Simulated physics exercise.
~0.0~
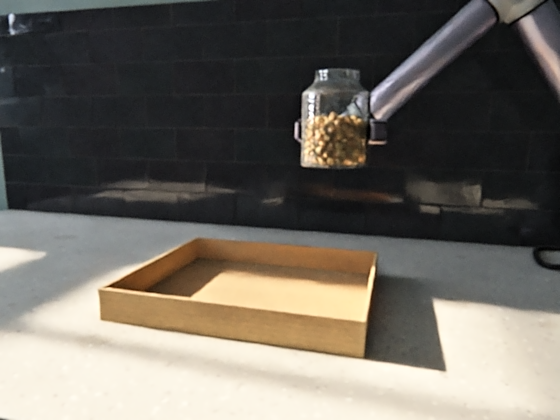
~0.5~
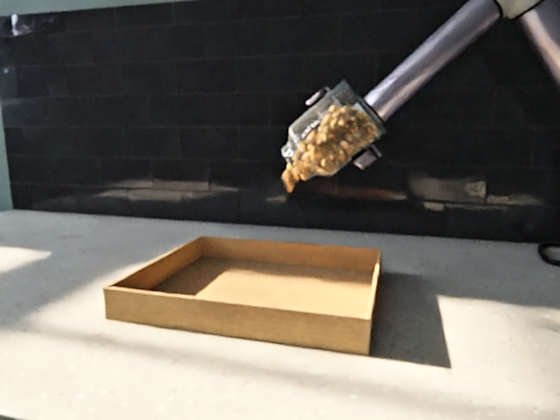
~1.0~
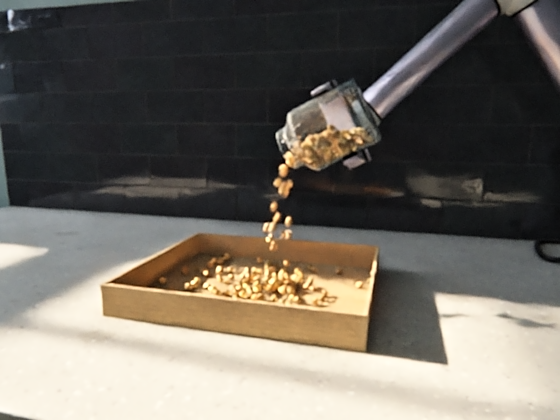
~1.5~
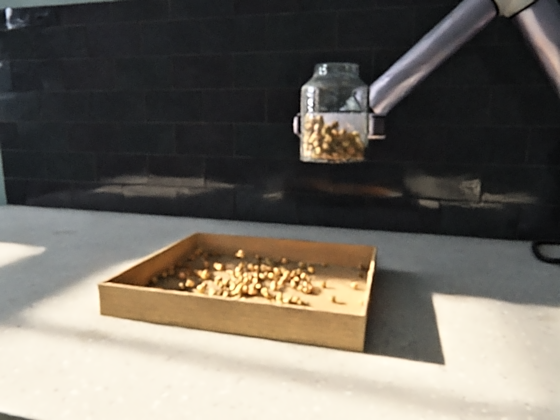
On a sunlit counter against dark tiles, a mechanical arm tipped a glass jar of chickpeas over a shallow wooden tray, spilling a stream of them into it, then turned the jar upright again with a good part of the chickpeas still inside.
